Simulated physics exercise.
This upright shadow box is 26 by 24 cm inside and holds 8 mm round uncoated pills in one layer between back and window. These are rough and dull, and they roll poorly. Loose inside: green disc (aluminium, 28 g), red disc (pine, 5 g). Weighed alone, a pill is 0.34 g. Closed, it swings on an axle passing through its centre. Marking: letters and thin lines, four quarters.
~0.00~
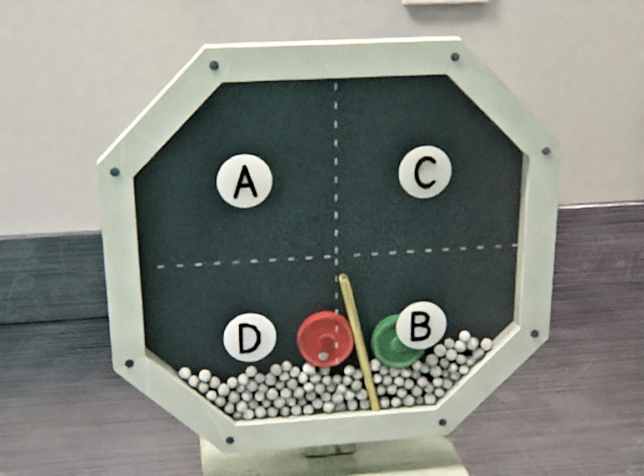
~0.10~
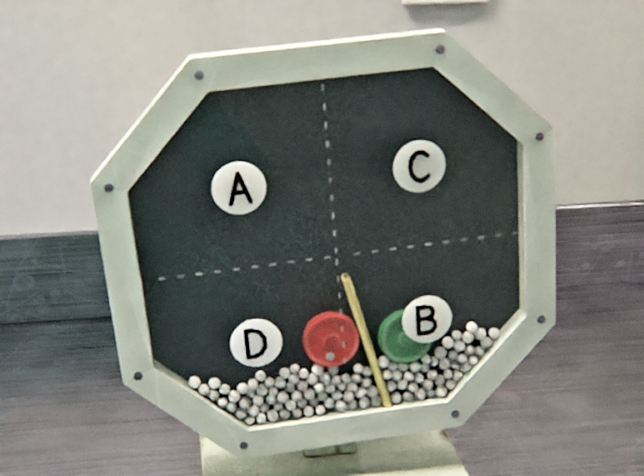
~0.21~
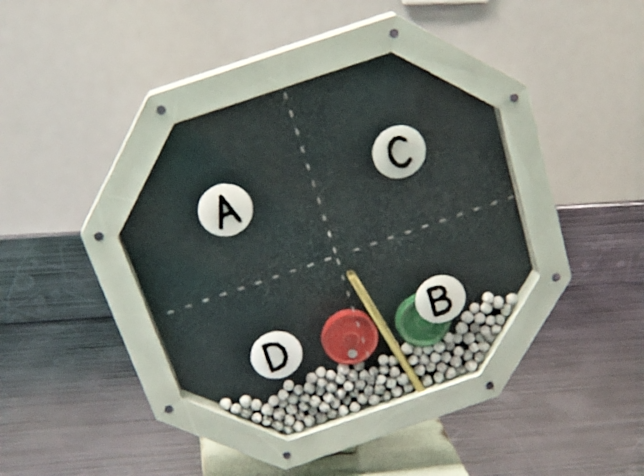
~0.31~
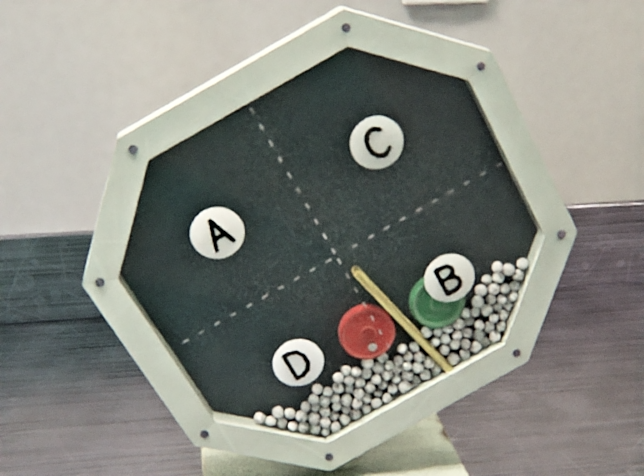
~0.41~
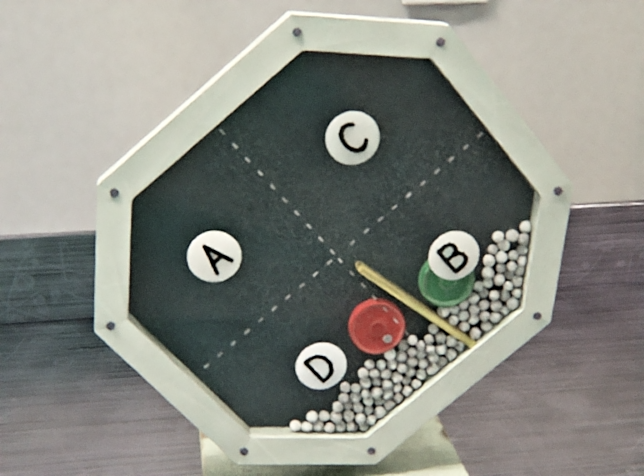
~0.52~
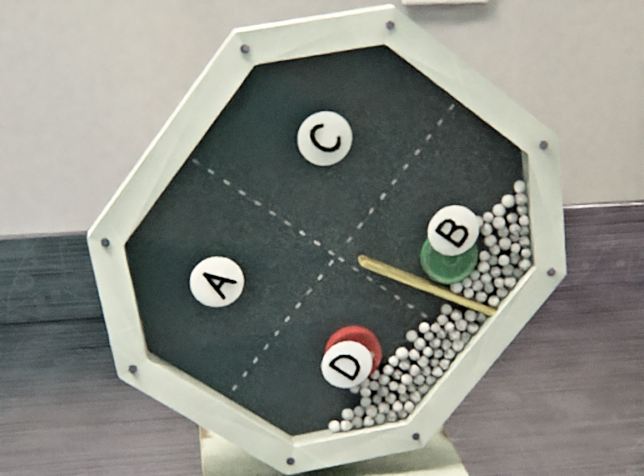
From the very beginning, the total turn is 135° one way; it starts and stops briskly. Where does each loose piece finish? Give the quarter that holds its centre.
Red disc: A; green disc: A.
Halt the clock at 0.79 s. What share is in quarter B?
The share there is around 40 %.
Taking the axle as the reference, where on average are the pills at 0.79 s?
Position estimate: Right 8 cm, below 4 cm.
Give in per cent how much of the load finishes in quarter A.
Roughly 70 per cent.
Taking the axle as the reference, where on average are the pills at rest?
It lies close to 3 centimetres right and 9 centimetres below.
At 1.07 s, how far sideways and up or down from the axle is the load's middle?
The middle sits around 6 cm right and 3 cm below.
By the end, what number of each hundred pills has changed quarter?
About 75 %.
After 0.79 s, it stands 84° anticlockwise; the pills' middle is 8 cm right of and 4 cm below the centre; B 40 %, D 60 %; green disc in B; red disc in D.
After 1.07 s, it stands 116° anticlockwise; the pills' middle is 6 cm right of and 3 cm below the centre; A 10 %, B 35 %, D 50 %; green disc in C; red disc in A.
After 1.30 s, it stands 135° anticlockwise; the pills' middle is 3 cm right of and 8 cm below the centre; A 70 %, C 5 %, D 25 %; green disc in A; red disc in A.
At rest by 1.9 s, it stands 135° anticlockwise; A 70 %, B 0 %, C 5 %, D 25 %; green disc in A; red disc in A.
